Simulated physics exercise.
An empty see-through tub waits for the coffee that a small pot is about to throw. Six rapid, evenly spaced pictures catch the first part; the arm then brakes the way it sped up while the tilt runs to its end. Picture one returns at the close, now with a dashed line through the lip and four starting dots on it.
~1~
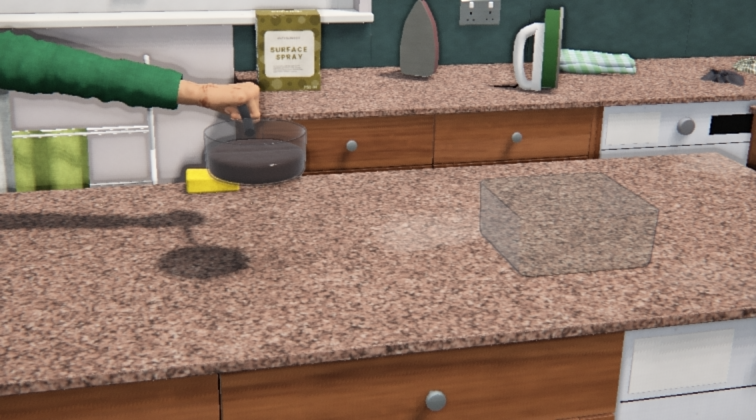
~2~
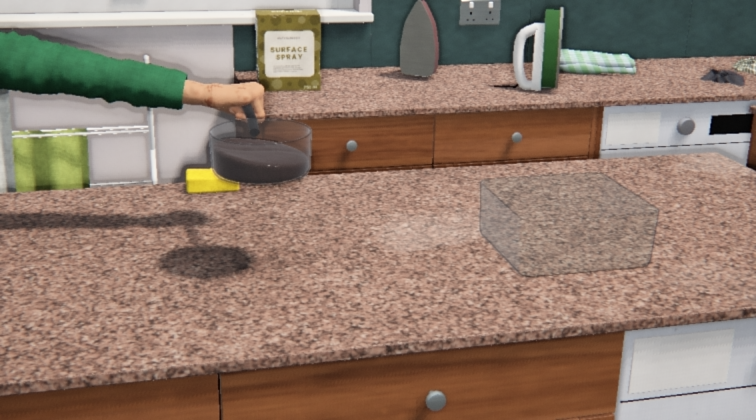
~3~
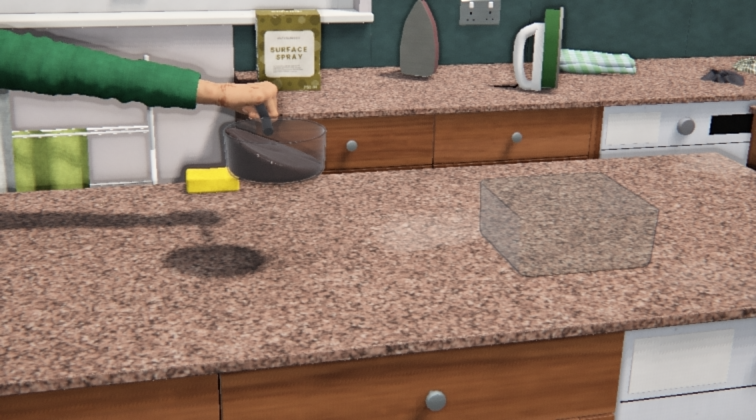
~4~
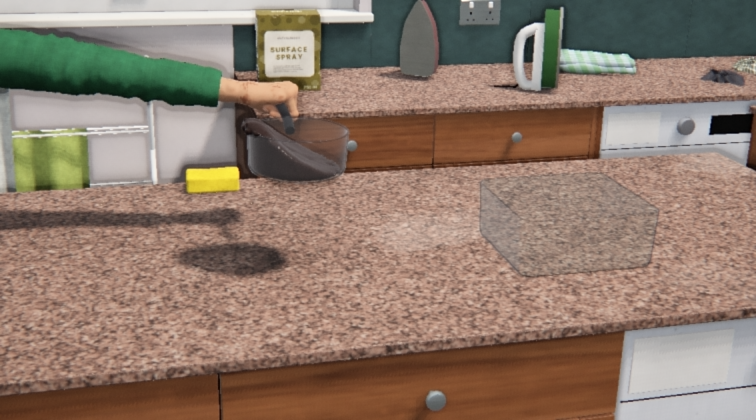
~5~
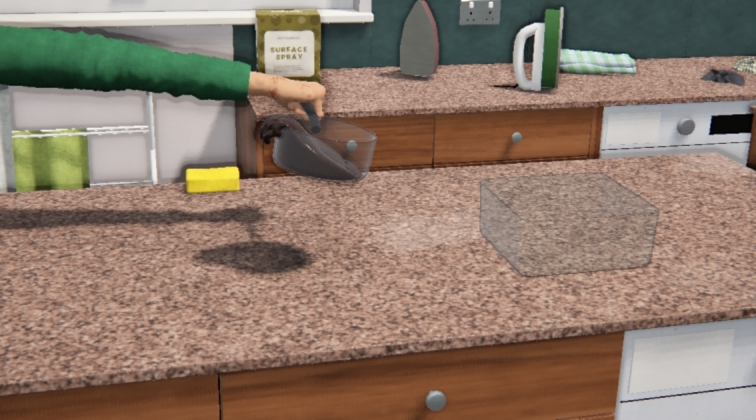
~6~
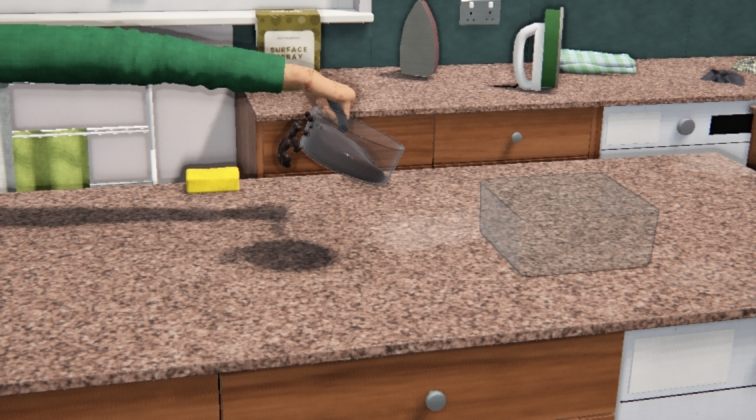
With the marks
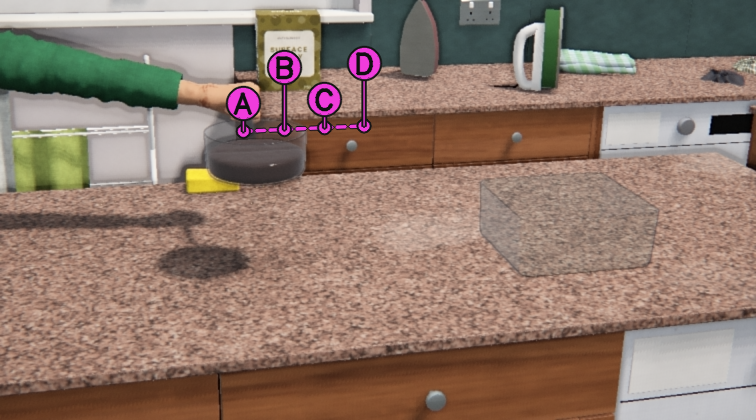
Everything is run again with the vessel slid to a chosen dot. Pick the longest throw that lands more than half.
It is C.
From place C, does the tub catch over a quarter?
Yes, it does.
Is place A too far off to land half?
Yes, that goes wrong.
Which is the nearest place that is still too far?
It is B.
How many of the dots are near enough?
Two of the four.
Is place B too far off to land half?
Yes, it does.
On the marked copy, A at (243, 131); B at (284, 129); C at (324, 127); D at (364, 125).
With A, about 11 % lands in the tub, 84 % falls short and 5 % goes beside or beyond.
With B, about 32 % lands in the tub, 63 % falls short and 5 % goes beside or beyond.
With C, about 65 % lands in the tub, 30 % falls short and 4 % goes beside or beyond.
With D, about 76 % lands in the tub, 16 % falls short and 8 % goes beside or beyond.
